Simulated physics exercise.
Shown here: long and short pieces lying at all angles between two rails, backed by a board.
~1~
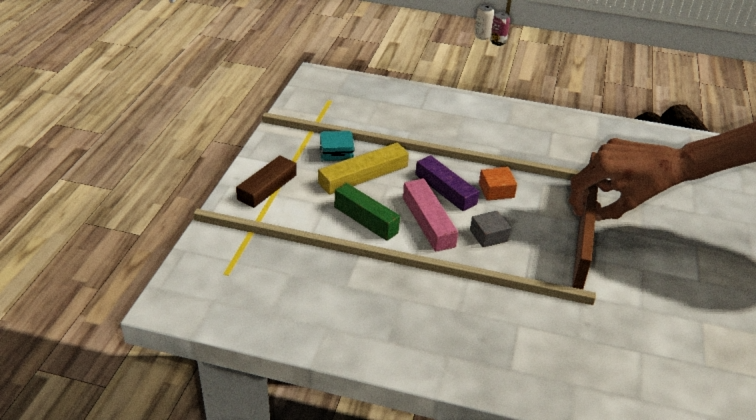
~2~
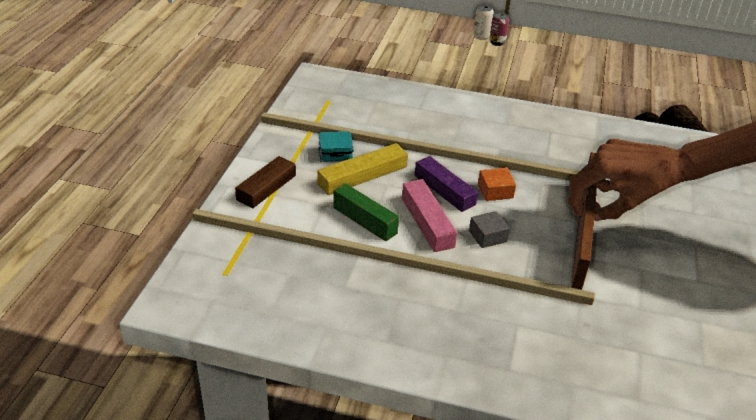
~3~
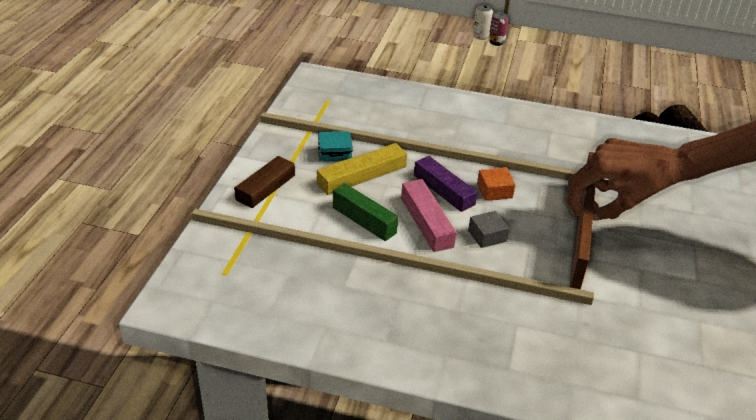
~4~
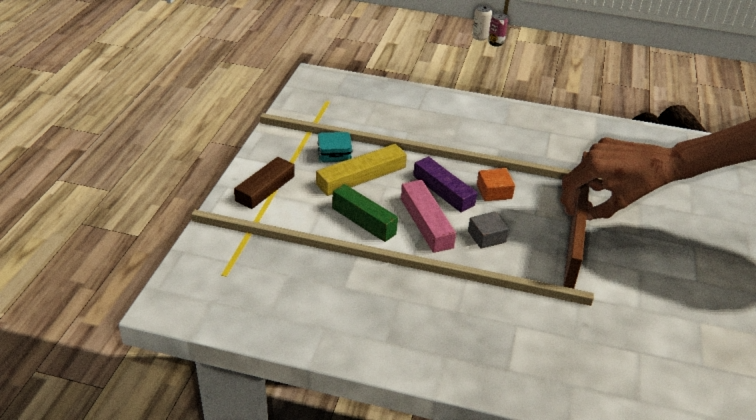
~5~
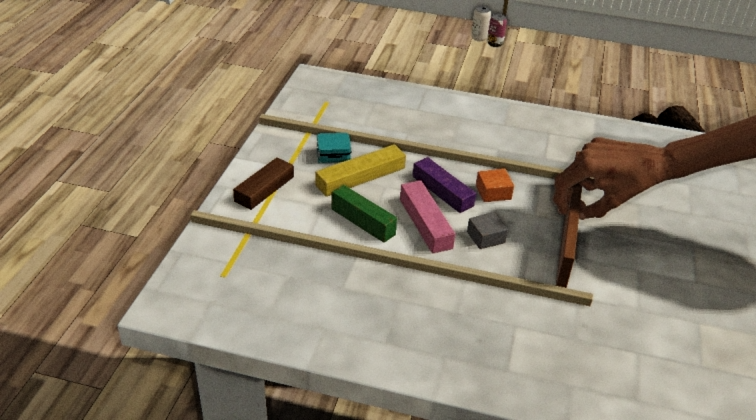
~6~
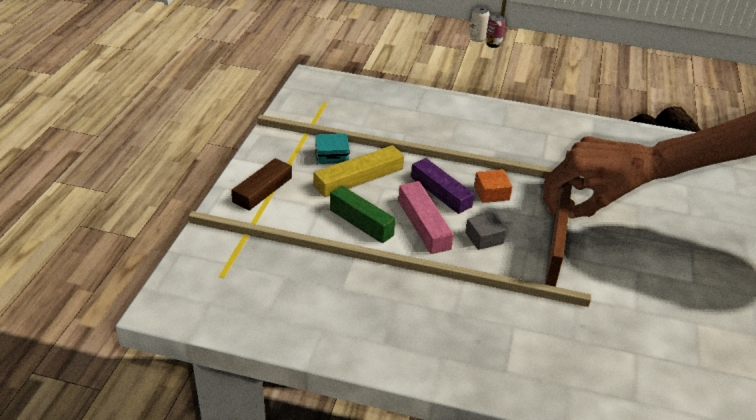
A hand holding a dark reddish-brown board upright between two wooden rails stays almost still at first, at the right end of a pale tabletop. It then slides the board slightly left, narrowing the gap to the orange and grey blocks, while the scattered coloured pieces lie still, untouched by it.
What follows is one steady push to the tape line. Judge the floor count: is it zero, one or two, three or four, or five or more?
In this one, three or four spill over.
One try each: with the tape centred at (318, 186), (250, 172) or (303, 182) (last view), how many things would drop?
Those tries give 0, 6 and 2.
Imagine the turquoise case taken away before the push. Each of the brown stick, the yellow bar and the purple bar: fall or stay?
Brown stick: Is gone; yellow bar: Is gone; purple bar: Is still there.
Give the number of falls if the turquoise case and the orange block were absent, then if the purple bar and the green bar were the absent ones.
You'd count 1 the first time and 2 the second time.
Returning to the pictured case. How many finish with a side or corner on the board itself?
At rest, 2 are in contact.
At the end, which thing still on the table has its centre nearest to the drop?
Foremost: The green bar.
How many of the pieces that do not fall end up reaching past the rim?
Answer: 2.
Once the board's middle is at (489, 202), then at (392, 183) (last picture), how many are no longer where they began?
One spot: 2. Other spot: 7.
Early on, none off yet; brown stick at rest near (263, 184); turquoise case at rest near (332, 150); yellow bar at rest near (360, 171).
A while later, none off yet; brown stick moving near (255, 182); turquoise case travelled about its own width near (290, 137); yellow bar travelled about its own width near (303, 155).
Finally, the number that fall off is three or four; lost, yellow bar, turquoise case and brown stick.
